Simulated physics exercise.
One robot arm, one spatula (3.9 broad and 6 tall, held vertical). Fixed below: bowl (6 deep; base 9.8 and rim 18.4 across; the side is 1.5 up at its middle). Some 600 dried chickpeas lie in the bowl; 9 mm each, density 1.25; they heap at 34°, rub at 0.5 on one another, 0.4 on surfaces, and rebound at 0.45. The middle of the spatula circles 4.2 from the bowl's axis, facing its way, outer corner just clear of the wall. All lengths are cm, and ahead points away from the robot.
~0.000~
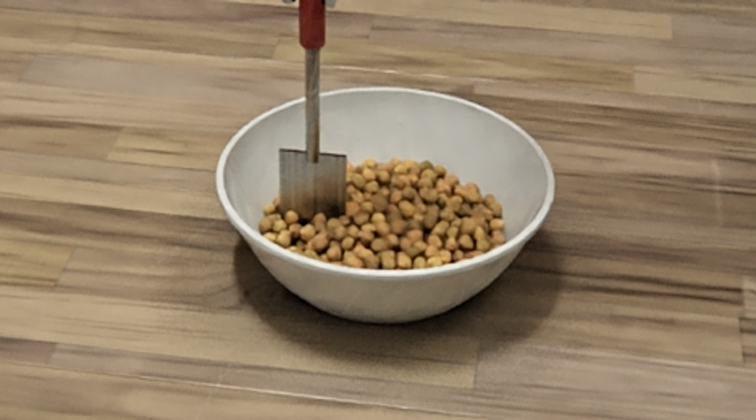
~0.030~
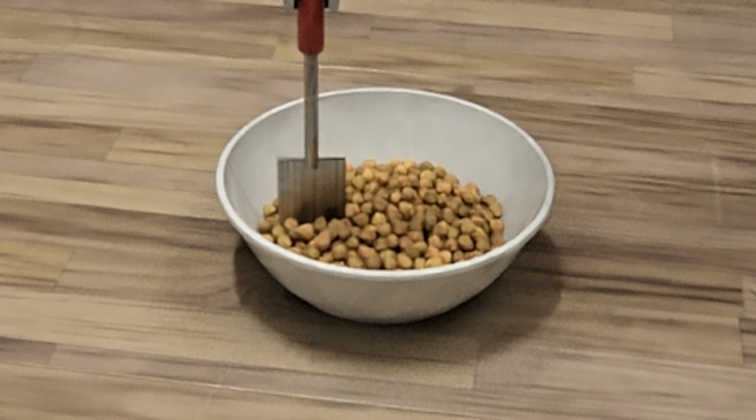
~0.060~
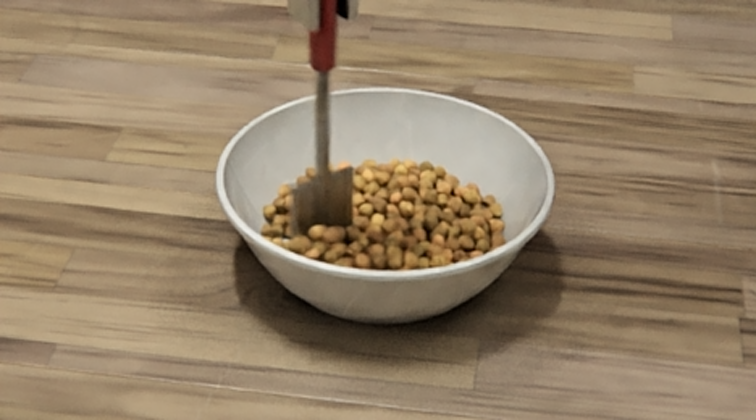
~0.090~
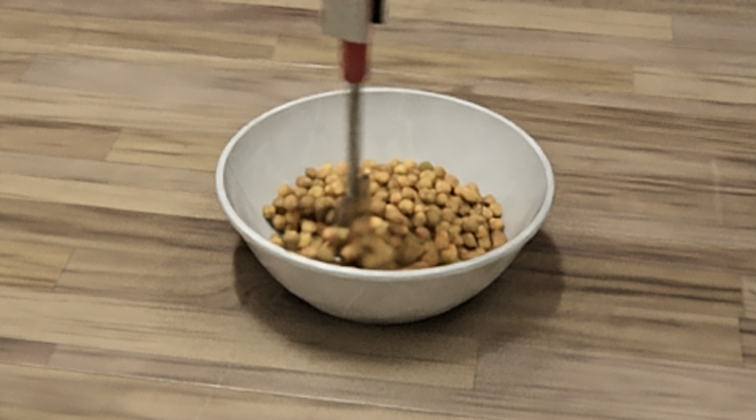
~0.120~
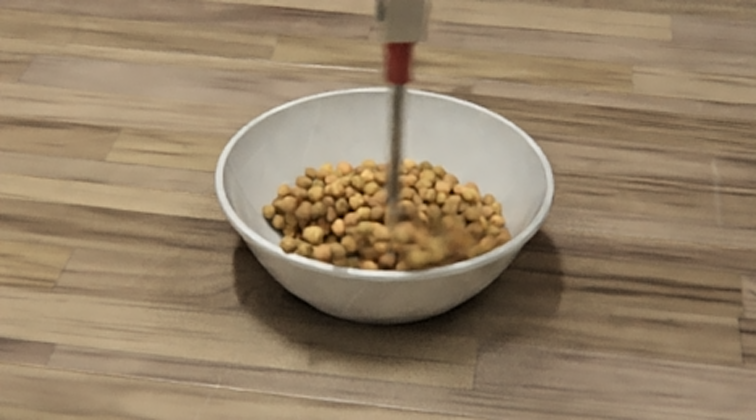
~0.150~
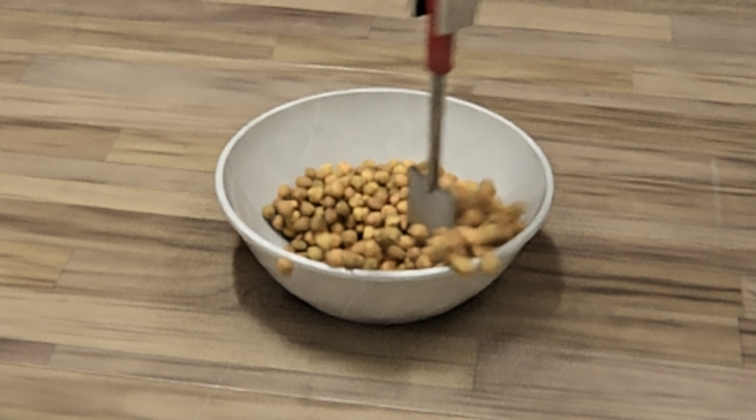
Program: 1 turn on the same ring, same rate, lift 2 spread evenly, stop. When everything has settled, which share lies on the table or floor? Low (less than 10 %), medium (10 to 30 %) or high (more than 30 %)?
Share on the table or floor: Medium (10 to 30 %).
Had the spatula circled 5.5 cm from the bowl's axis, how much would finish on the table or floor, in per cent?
In that case some 0 per cent.
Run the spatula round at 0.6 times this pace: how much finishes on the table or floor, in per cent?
Some 5 per cent.
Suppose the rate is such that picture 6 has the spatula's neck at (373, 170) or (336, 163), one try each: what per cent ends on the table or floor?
Some 5 and 0 per cent.
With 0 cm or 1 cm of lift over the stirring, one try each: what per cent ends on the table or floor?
Some 30 and 25 per cent.
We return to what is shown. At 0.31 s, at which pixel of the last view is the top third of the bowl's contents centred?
At about (358, 155).
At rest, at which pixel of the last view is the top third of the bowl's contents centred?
Around (365, 223).
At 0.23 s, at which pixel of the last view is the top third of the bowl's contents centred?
Near (466, 165).
By 0.23 s, 217° round, highest piece 9 above the table; 561 in the bowl, 39 in flight or on the tool.
By 0.31 s, 298° round, highest piece 10 above the table; 520 in the bowl, 33 on the table or floor, 47 in flight or on the tool.
By 0.54 s, 0° round, highest piece 4 above the table; 487 in the bowl, 113 on the table or floor.
By 1.24 s, 0° round, highest piece 4 above the table; 487 in the bowl, 113 on the table or floor.
Final count, 487 in the bowl, 113 on the table or floor. That is 19 % on the table or floor.
